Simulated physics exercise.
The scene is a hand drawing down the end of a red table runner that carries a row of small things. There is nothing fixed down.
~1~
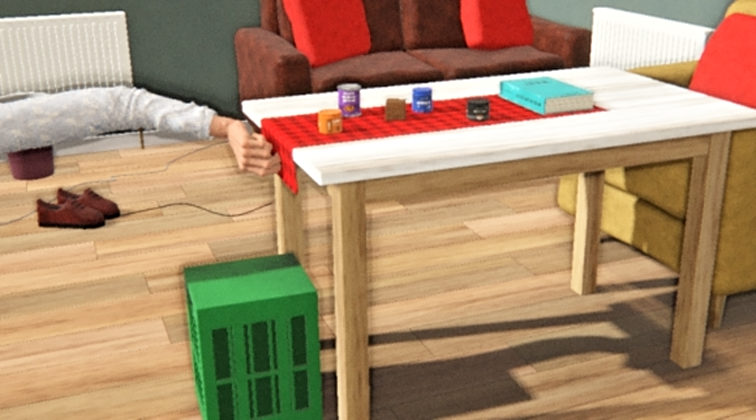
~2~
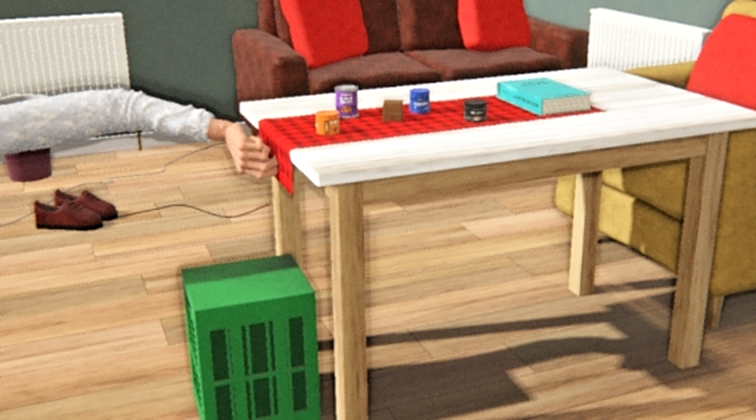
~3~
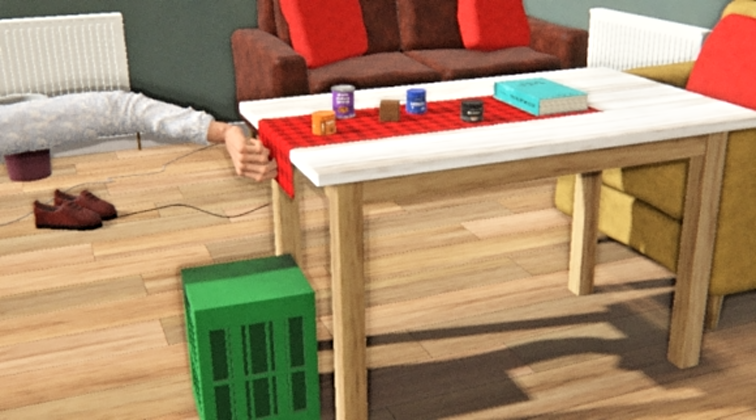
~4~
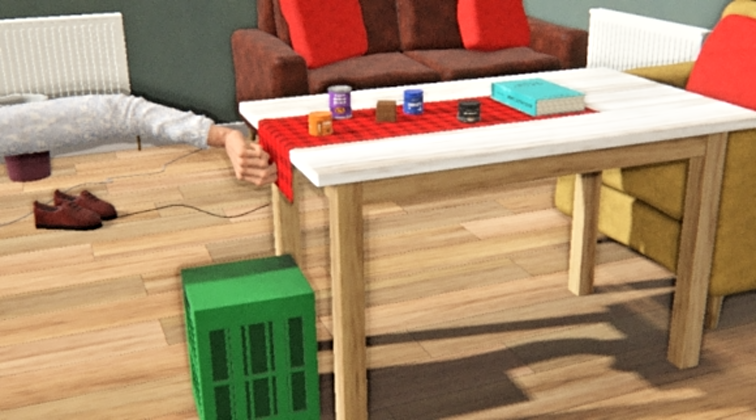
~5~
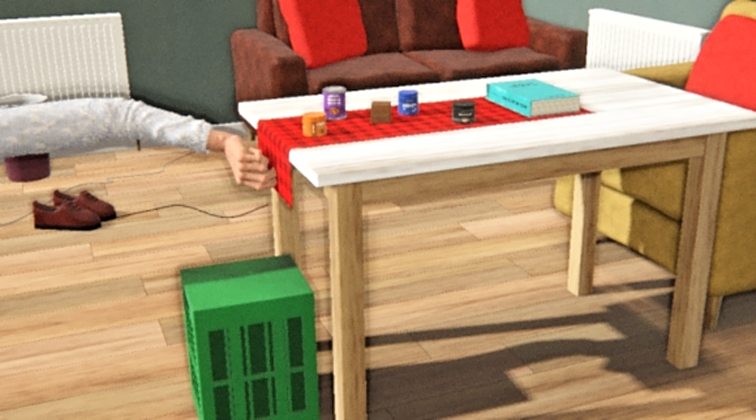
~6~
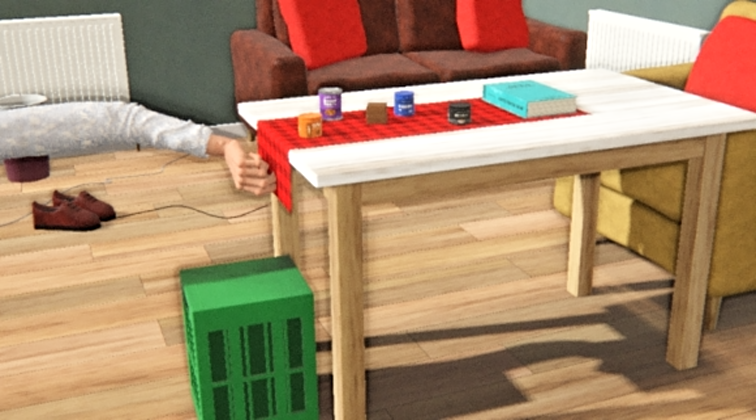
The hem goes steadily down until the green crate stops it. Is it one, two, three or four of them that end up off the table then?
Off the edge: Two.
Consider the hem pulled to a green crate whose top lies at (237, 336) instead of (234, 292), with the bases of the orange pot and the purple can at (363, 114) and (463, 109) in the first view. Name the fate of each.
As for the orange pot, it leaves the top; as for the purple can, it stays in place.
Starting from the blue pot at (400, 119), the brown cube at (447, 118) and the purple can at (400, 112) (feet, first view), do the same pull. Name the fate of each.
The blue pot holds on; the brown cube holds on; the purple can stays on.
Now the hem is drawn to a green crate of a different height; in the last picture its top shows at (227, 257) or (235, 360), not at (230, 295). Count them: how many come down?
Counts: 1 / 4.
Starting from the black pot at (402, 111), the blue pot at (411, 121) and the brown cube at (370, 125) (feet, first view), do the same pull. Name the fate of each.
The black pot ends up on top, the blue pot ends up on top and the brown cube ends up off.
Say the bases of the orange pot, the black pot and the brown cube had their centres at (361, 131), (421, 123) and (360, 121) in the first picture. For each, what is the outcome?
My call: The orange pot takes a tumble; the black pot hangs on; the brown cube takes a tumble.
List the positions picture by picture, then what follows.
In the first picture, hem (297, 194); orange pot (330, 111); purple can (349, 87); brown cube (396, 100); blue pot (422, 89); black pot (478, 101); top of the crate (234, 292).
In the second picture, hem (293, 196); orange pot (327, 112).
In the third picture, hem (293, 200); purple can (343, 88).
In the fourth picture, hem (293, 204); brown cube (386, 102); top of the crate (231, 294).
In the fifth picture, hem (292, 209); blue pot (408, 91).
In the sixth picture, hem (291, 214); orange pot (310, 115); purple can (330, 90); brown cube (377, 104); blue pot (404, 92); black pot (460, 104).
A little later, hem near (275, 234); all still up.
Next, hem near (276, 262); orange pot gone.
Later still, hem on the crate; orange pot and purple can gone.
When it is over, hem on the crate; orange pot and purple can gone. It carries off two.
